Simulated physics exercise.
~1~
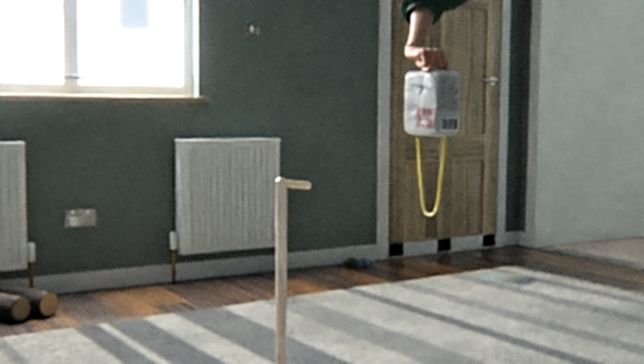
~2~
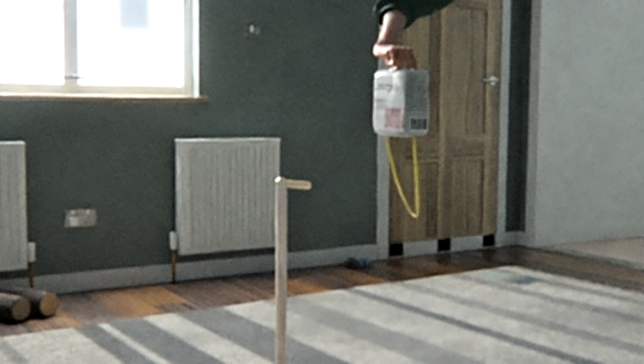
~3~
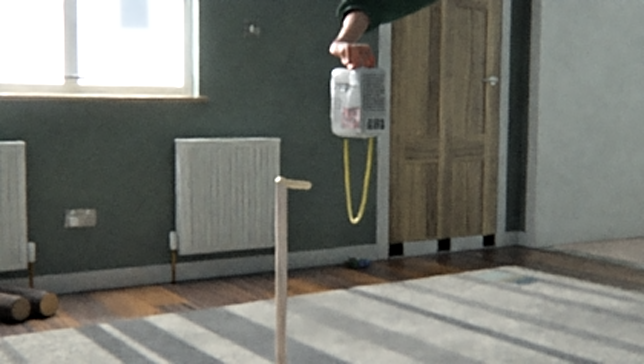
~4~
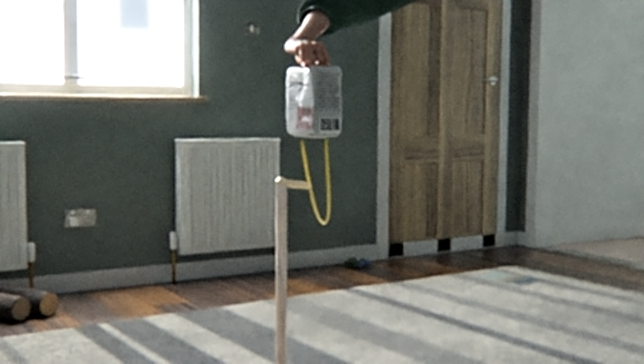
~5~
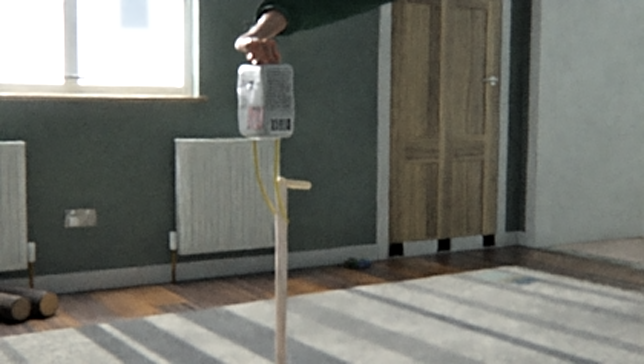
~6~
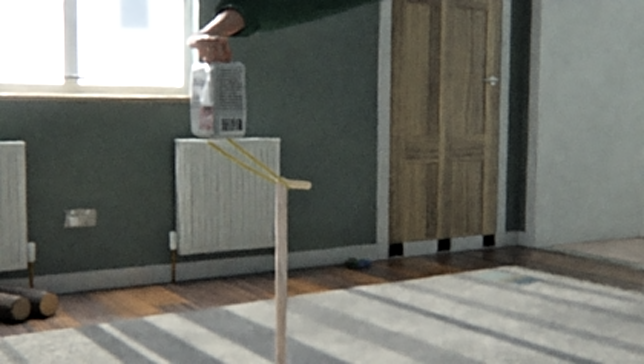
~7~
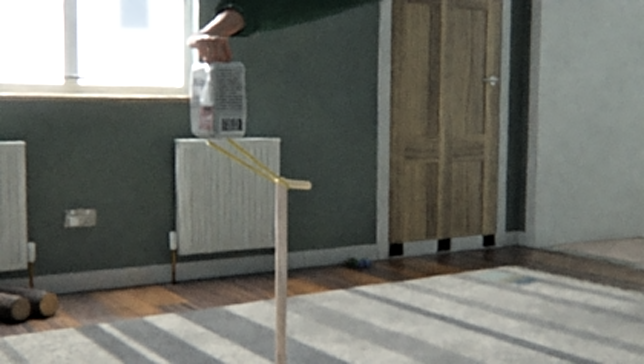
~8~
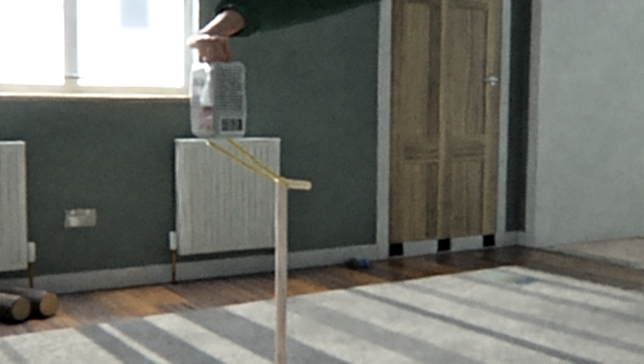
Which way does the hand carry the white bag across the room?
The hand carries the white bag to the left, past the post, until the yellow loop pulls tight.
